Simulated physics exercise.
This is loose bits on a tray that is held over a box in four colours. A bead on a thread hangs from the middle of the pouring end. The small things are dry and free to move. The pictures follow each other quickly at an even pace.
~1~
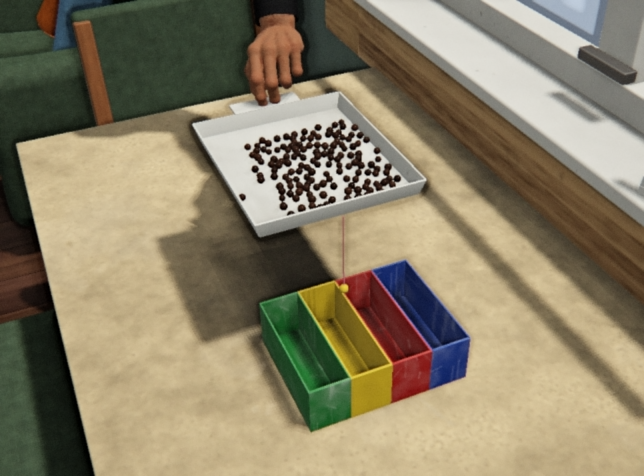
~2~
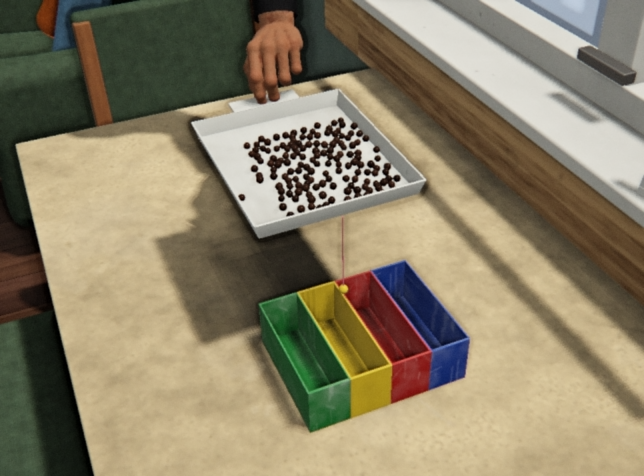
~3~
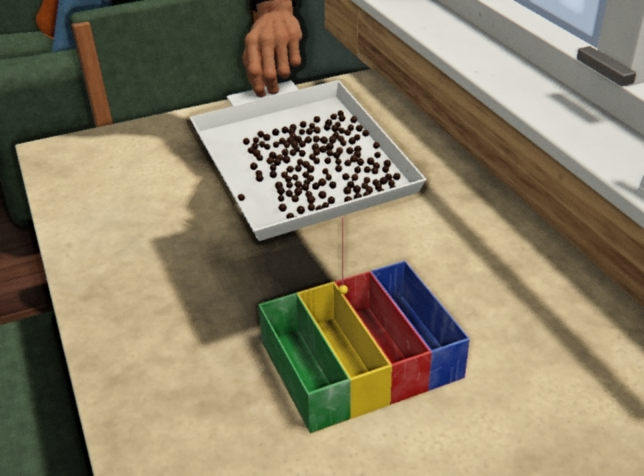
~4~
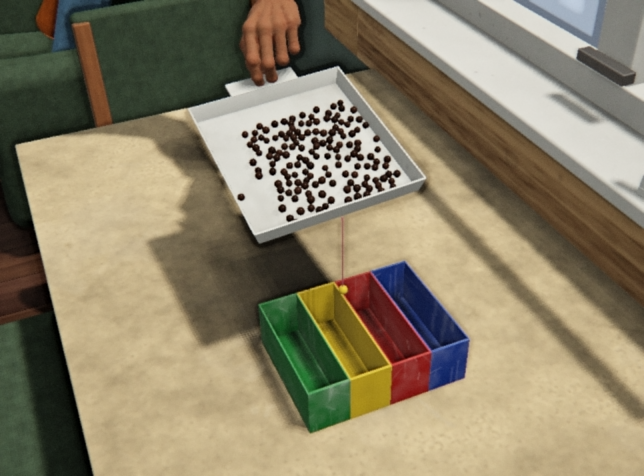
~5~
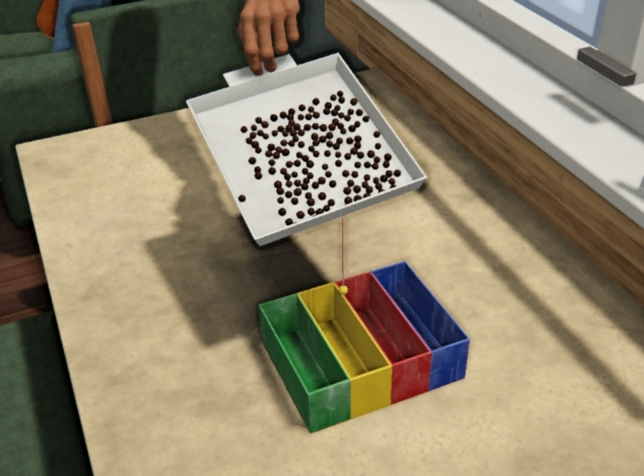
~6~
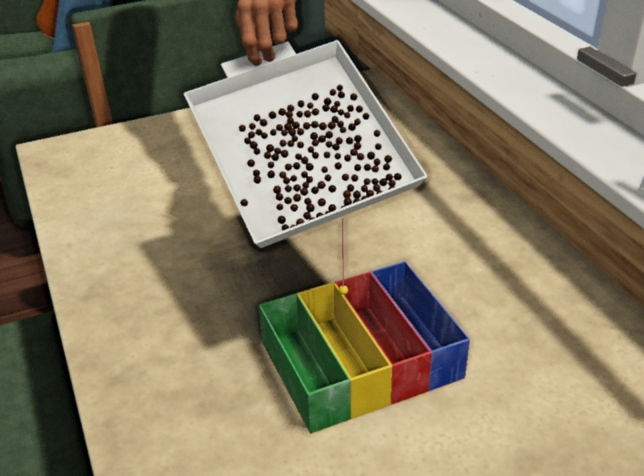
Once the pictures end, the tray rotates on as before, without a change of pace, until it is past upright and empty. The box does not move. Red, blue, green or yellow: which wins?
The green cell gets the most.
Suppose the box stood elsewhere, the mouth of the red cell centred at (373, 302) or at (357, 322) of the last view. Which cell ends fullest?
The first try: Green. The second: Green.
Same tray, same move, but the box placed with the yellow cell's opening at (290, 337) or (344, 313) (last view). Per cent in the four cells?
The first gives 100 %, the second 20 %.
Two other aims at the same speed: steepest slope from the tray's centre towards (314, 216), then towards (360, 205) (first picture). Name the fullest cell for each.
The first try: The green cell. The second: The blue one.
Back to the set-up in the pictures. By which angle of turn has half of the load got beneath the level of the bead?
Near 90 degrees.
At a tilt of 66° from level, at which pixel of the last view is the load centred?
Near (283, 237).
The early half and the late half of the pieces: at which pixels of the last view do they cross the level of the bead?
The first part at (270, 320); the rest at (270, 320).
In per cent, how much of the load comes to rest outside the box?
It comes to 60 per cent or so.
Just after the last frame, tray tipped steeply; the larger part on the tray; about a tenth in the green cell; just a few in the yellow cell; roughly a quarter falling or outside the box.
A moment on, tray tipped past a quarter turn; just a few on the tray; roughly a third in the green cell; just a few in the yellow cell; roughly half falling or outside the box.
Further on, tray tipped past a quarter turn; roughly half in the green cell; just a few in the yellow cell; roughly half falling or outside the box.
When it is over, tray tipped past a quarter turn; roughly half in the green cell; just a few in the yellow cell; not one in the red cell; not one in the blue cell; roughly half outside the box.
